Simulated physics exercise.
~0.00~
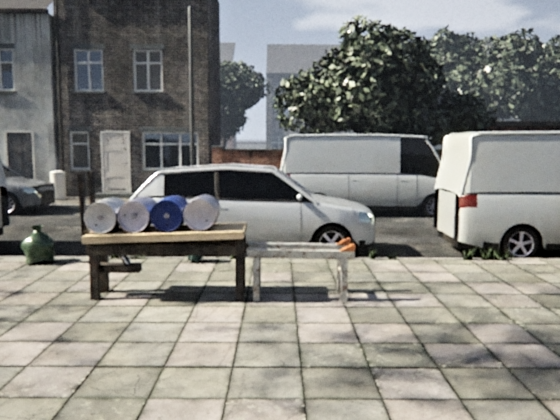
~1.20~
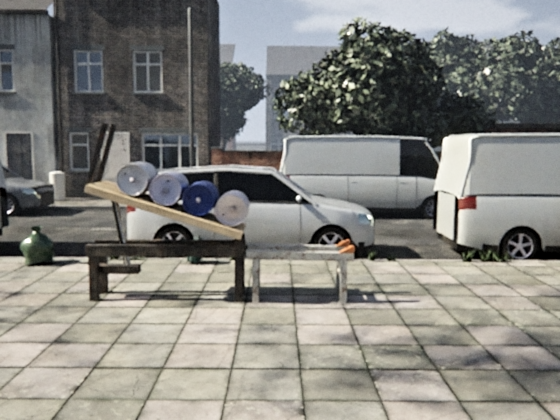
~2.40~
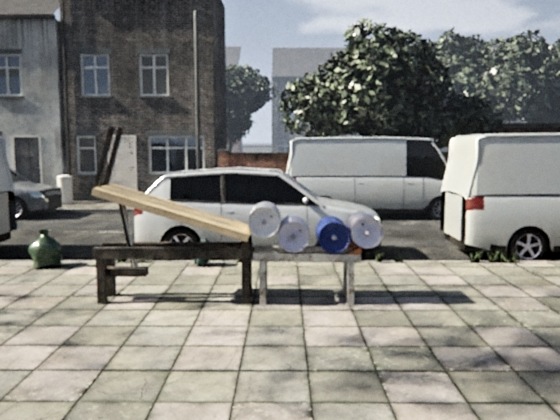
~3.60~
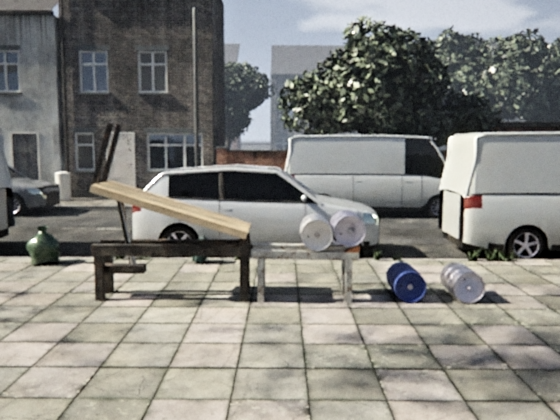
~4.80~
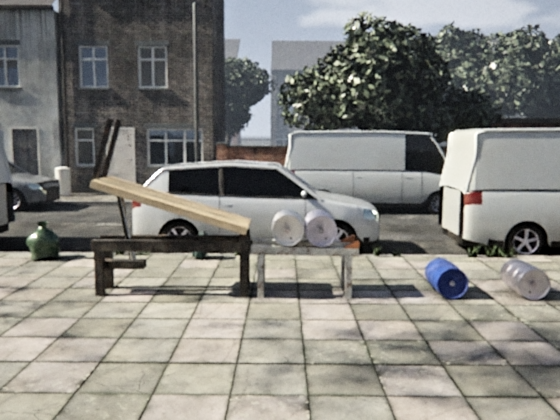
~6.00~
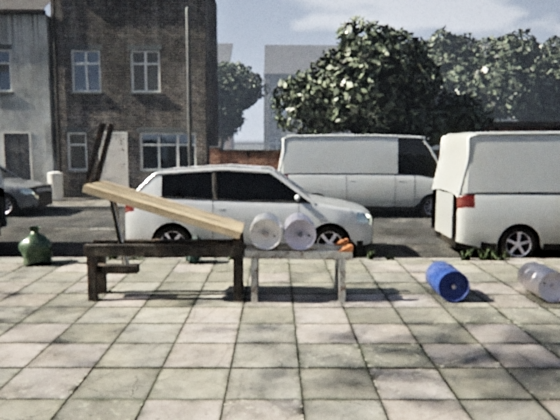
The footage shows a wooden deck tilting up on its left side and rolling four kegs rightward onto a lower rack, where the blue keg and a pale one go over the far end and drop to the paving, finishing on the ground to the right while two pale kegs remain on the rack.
